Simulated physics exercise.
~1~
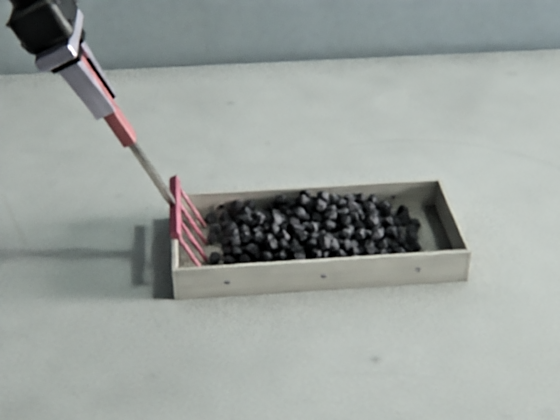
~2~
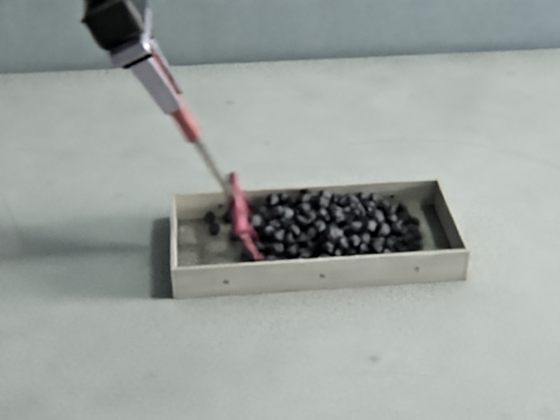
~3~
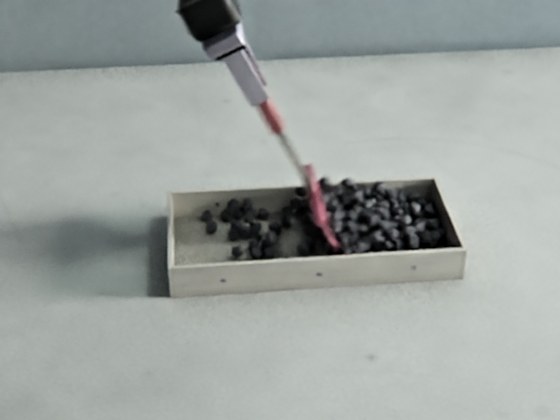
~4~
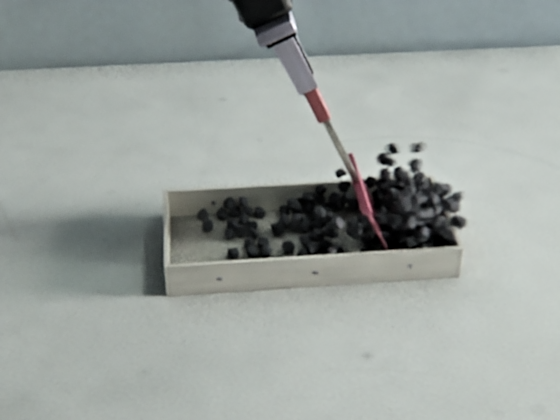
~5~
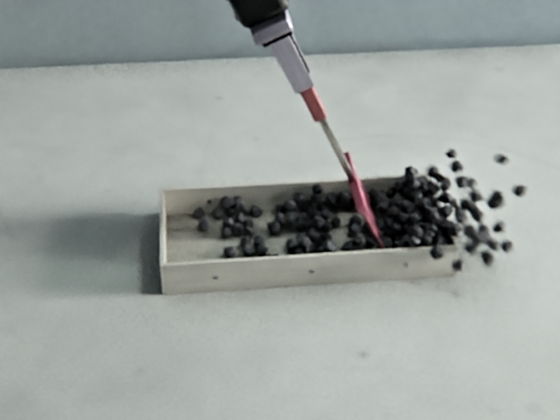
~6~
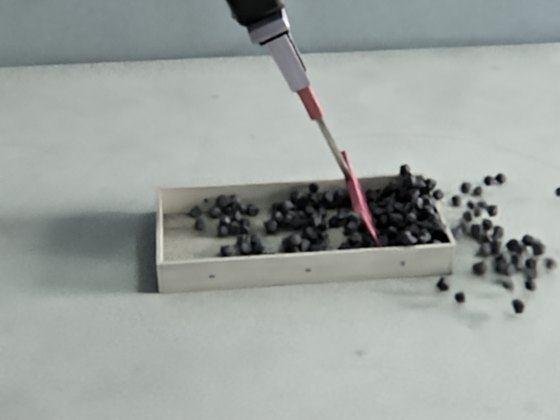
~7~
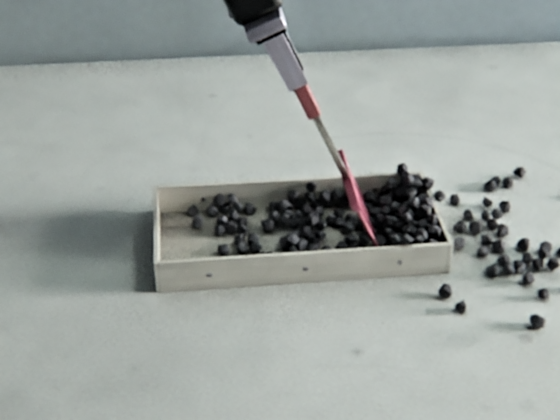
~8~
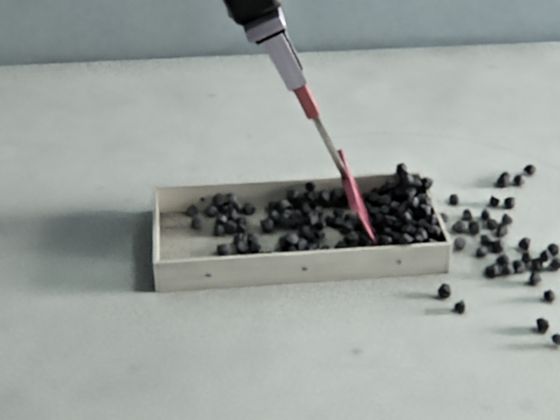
A robot arm rakes dark pebbles rightward along a trough, spilling some onto the table.
